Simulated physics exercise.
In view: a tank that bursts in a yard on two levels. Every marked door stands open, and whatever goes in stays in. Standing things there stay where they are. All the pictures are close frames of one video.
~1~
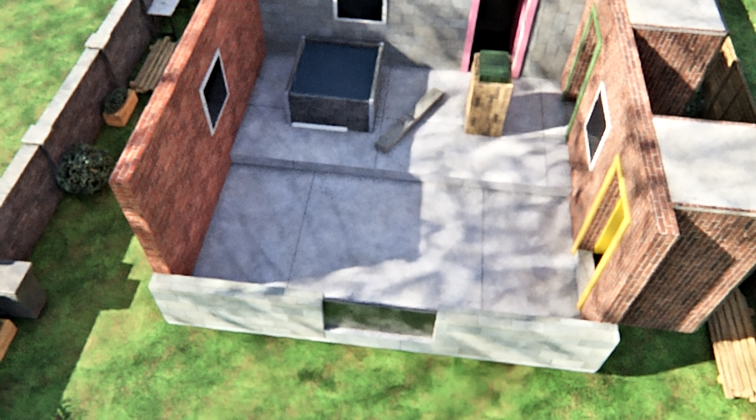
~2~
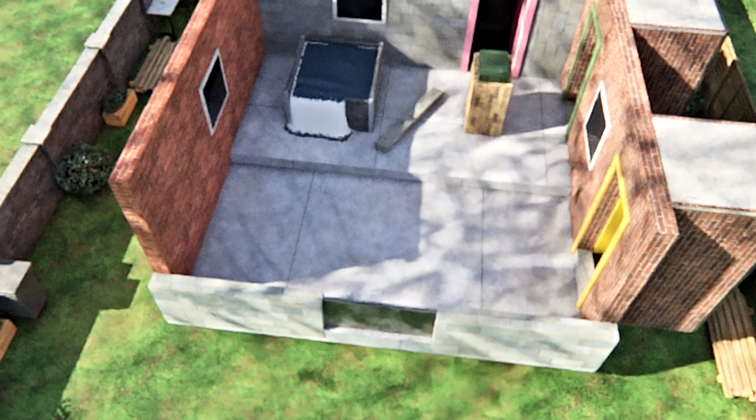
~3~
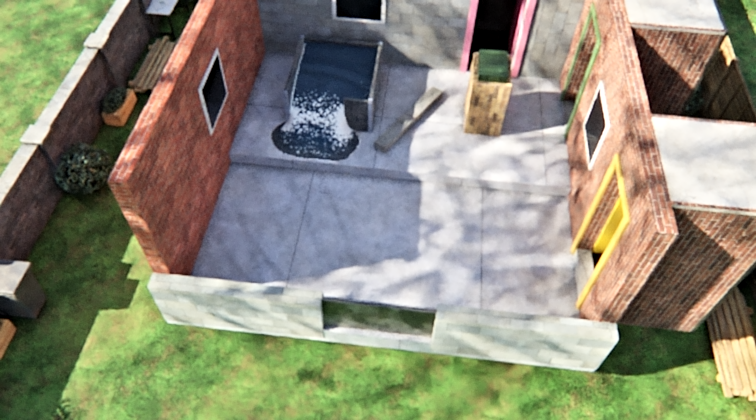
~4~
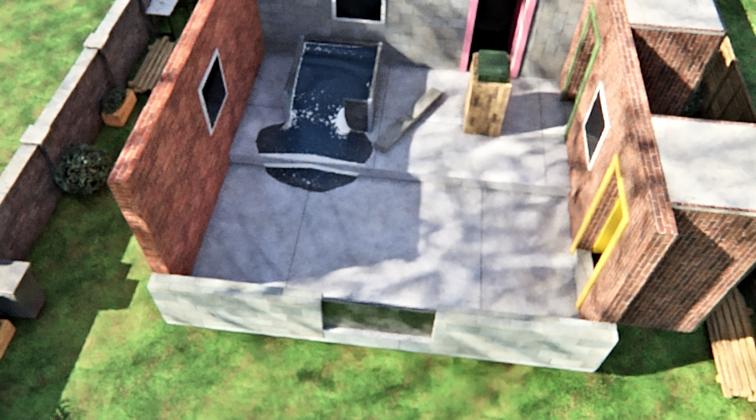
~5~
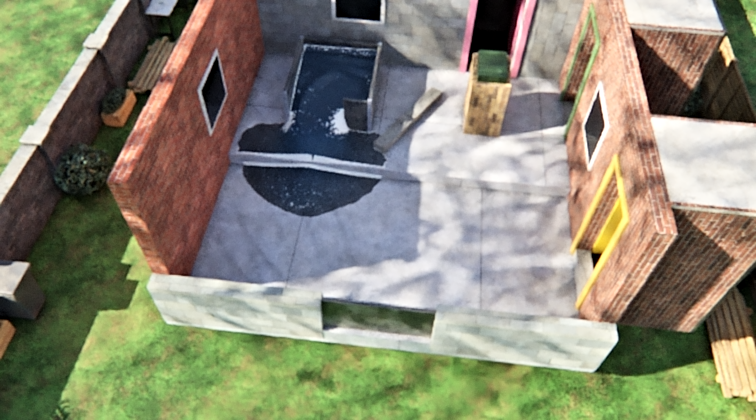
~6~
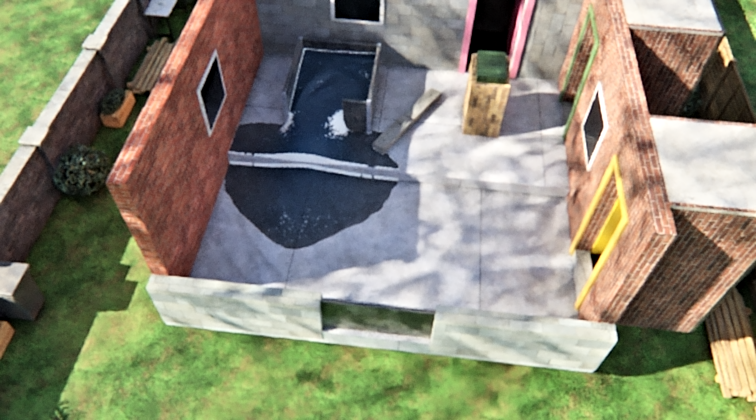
Dark water bursting from the front of an open tank, spilling over a low step and spreading across a walled grey yard.
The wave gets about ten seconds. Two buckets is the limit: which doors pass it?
In the end the pink door will be within bounds, the green door will be within bounds, the yellow door will be within bounds.
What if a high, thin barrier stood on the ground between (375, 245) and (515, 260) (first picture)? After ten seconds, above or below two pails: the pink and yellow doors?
The way I see it, the pink door misses the amount while the yellow door misses the amount.
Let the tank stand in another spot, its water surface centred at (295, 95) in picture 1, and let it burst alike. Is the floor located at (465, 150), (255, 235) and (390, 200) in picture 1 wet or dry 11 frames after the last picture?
Spot by spot, in the order asked: Untouched, swamped, untouched.
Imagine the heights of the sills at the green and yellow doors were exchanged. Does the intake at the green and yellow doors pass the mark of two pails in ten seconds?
Result - the green door remains within bounds, and the yellow door tops the threshold.
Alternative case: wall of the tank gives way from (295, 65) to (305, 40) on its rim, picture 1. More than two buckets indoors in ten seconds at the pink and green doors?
One by one: Pink ends up below, green ends up above.
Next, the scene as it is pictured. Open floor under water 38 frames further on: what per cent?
I'd estimate some 60 per cent.
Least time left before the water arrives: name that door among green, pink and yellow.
Soonest: The yellow one.
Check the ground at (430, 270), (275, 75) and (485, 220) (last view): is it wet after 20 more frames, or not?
Result, in order: Waterlogged / unflooded / unflooded.
A moment on, water covers 35 % of the floor; the pink door not reached, the green door not reached, the yellow door not reached.
Next, water covers 40 % of the floor; the pink door not reached, the green door not reached, the yellow door not reached.
Then, water covers 45 % of the floor; the pink door not reached, the green door not reached, the yellow door not reached.
Later, water covers 60 % of the floor; the pink door not reached, the green door not reached, the yellow door wet at the sill, nothing in.
In the end, water covers 55 % of the floor; the pink door not reached, the green door not reached, the yellow door wet at the sill, nothing in.
